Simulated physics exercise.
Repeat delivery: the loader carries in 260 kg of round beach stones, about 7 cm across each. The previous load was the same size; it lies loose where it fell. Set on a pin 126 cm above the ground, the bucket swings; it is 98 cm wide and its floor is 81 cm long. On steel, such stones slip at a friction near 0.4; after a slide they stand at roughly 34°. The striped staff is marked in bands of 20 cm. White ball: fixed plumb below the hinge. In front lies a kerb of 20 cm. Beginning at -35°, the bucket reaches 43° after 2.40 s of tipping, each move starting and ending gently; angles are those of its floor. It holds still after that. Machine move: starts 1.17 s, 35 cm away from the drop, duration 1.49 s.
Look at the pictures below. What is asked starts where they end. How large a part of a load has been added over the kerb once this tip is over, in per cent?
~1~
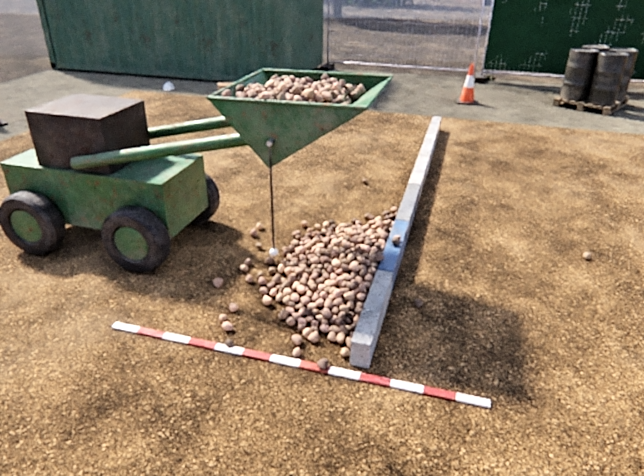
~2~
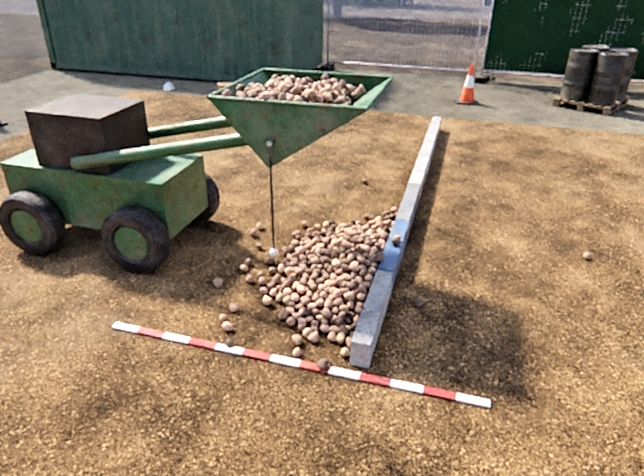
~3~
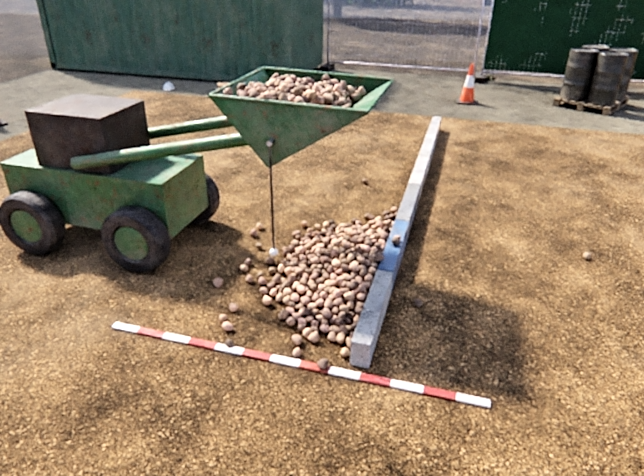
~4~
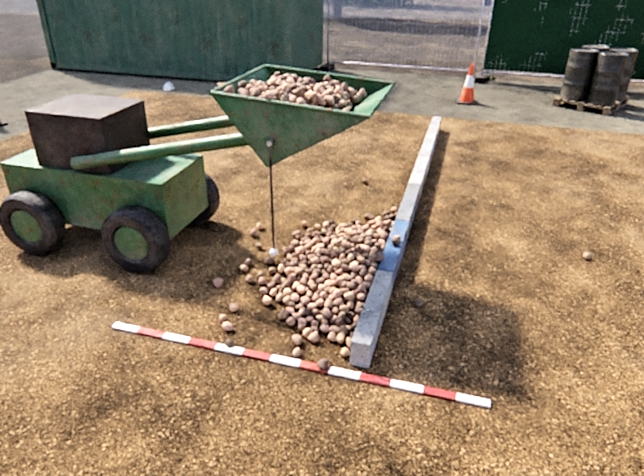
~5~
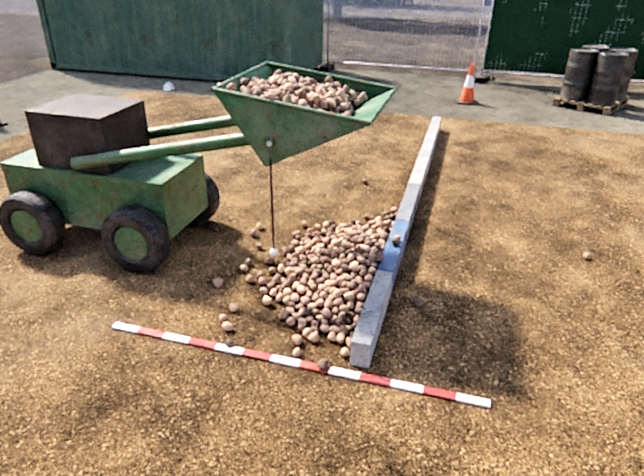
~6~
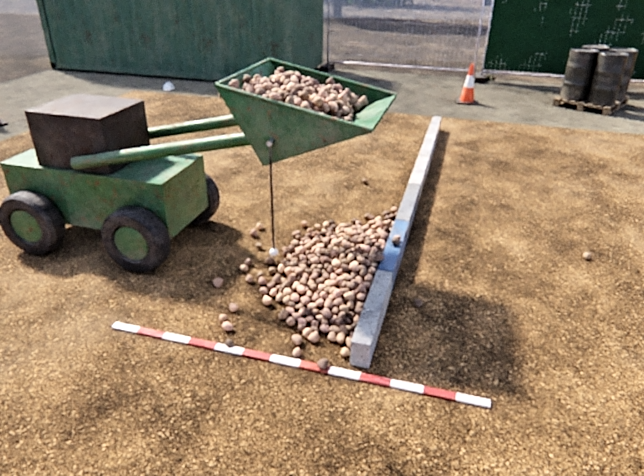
Around 20 per cent is added.
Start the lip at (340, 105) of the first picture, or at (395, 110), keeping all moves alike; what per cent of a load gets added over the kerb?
Roughly 5 and 55 percent, in that order.
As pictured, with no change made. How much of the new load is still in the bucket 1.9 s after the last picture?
Close to 0 in a hundred.
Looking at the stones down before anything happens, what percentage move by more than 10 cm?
I'd say roughly 15 per cent of them.
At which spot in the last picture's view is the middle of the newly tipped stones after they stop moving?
They settle centred around (361, 259).
Then, 1.2 s after the last picture the floor is at 31°; in per cent of one load, 68 in the bucket, 131 on this side of the kerb, 1 over the kerb; the foremost stones are at (434, 269).
Then, 1.9 s after the last picture the floor is at 43°; in per cent of one load, 0 in the bucket, 182 on this side of the kerb, 18 over the kerb; the foremost stones are at (513, 282).
Then, 2.5 s after the last picture the floor is at 43°; in per cent of one load, 0 in the bucket, 180 on this side of the kerb, 20 over the kerb; the foremost stones are at (539, 285).
Then, 4.9 s after the last picture the floor is at 43°; in per cent of one load, 0 in the bucket, 180 on this side of the kerb, 20 over the kerb; the foremost stones are at (539, 285). Net gain over the kerb, 20.
